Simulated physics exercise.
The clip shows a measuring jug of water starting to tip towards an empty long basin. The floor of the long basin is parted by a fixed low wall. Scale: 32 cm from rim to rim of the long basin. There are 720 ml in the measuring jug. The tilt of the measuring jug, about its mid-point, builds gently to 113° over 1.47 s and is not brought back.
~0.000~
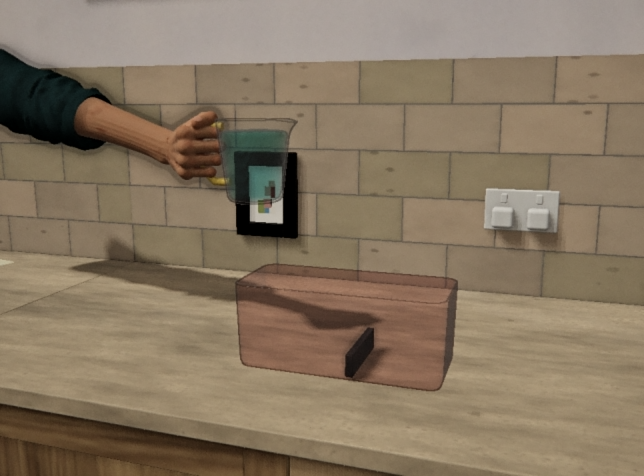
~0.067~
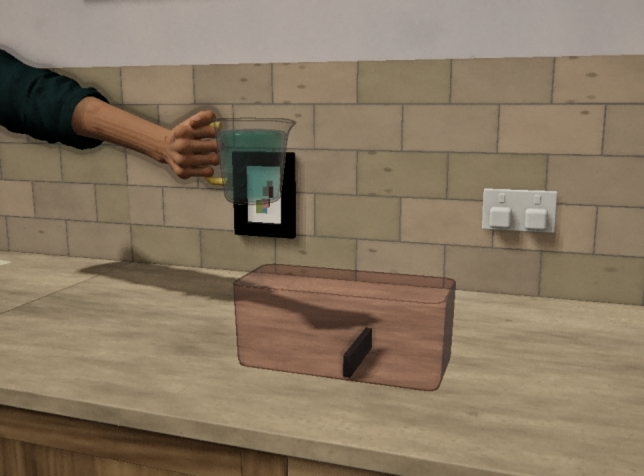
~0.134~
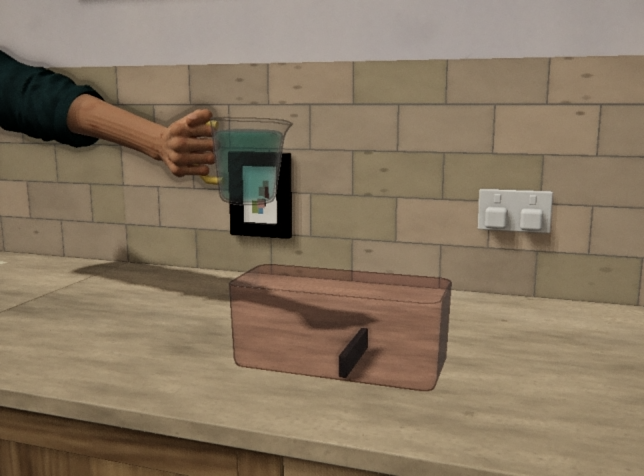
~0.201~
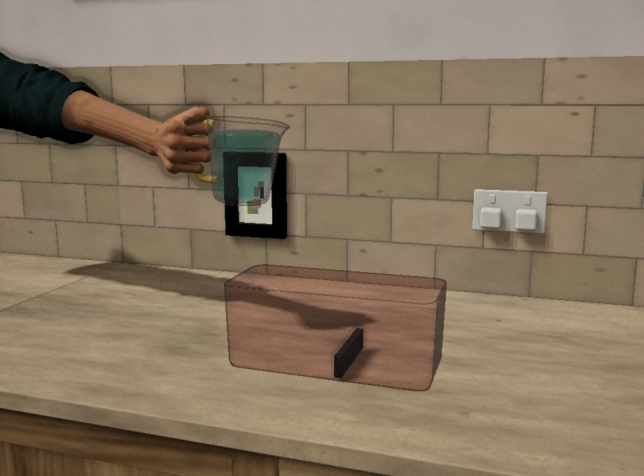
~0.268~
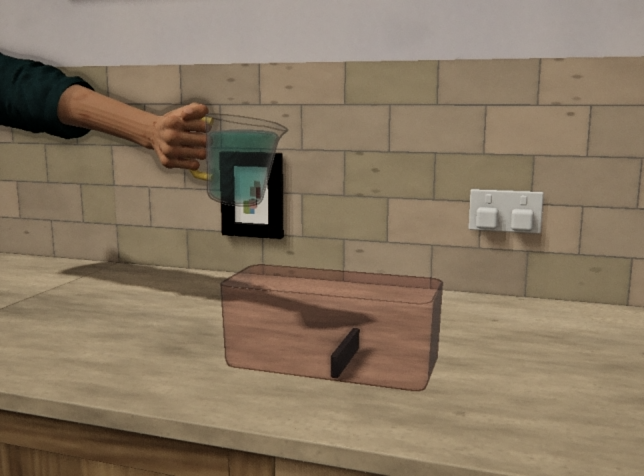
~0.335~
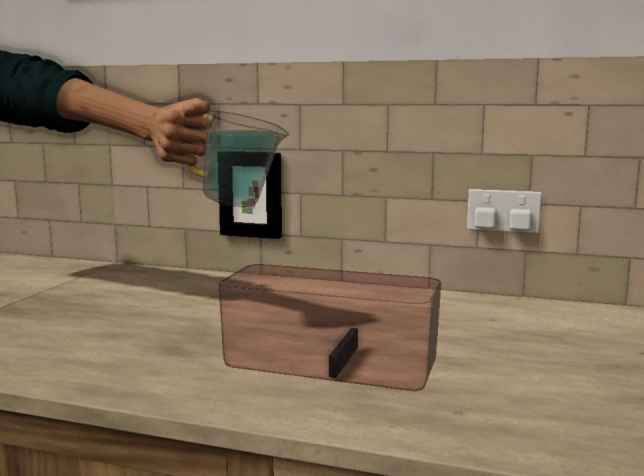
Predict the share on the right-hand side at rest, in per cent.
The far part has some 37 per cent.
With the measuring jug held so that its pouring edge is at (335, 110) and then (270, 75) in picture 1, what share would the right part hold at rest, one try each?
First 80, then 10 per cent.
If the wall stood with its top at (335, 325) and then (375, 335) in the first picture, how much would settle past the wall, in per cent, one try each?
First 80, then 5 per cent.
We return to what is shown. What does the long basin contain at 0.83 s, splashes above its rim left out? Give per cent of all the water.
Some 9 per cent.
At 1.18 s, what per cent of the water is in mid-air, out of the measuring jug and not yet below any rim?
Some 18 per cent.
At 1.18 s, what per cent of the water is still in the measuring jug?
About 14 per cent.
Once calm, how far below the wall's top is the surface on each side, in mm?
Left about 16 mm, right about 18 mm.
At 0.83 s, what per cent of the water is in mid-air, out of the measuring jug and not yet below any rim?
Some 20 per cent.
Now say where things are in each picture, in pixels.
In the first frame, it leans 0°; its right rim is at (297, 121); the water meets the walls at (225, 131) and (288, 132); the long basin's rim runs from (251, 275) to (452, 292); the wall's top is at (360, 342).
In the second frame, it leans 1°; its right rim is at (295, 122); the water meets the walls at (223, 131) and (286, 133).
In the third frame, it leans 2°; its right rim is at (292, 123); the water meets the walls at (219, 131) and (283, 133).
In the fourth frame, it leans 5°; its right rim is at (289, 126); the water meets the walls at (216, 132) and (280, 134).
In the fifth frame, it leans 9°; its right rim is at (288, 130); the water meets the walls at (214, 132) and (279, 135).
In the sixth frame, it leans 14°; its right rim is at (288, 134); the water meets the walls at (214, 133) and (282, 136).
After 0.83 s the tilt is 67° and 72 per cent is still to pour, 4 is left of the wall and 4 right of it.
After 1.18 s the tilt is 103° and 14 per cent is still to pour, 34 is left of the wall and 33 right of it.
After 1.56 s the tilt is 113° and 0 per cent is still to pour, 61 is left of the wall and 36 right of it.
After 1.97 s the tilt is 113° and 0 per cent is still to pour, 61 is left of the wall and 37 right of it.
In the end 61 per cent lies left of the wall, 37 right of it and 3 outside.
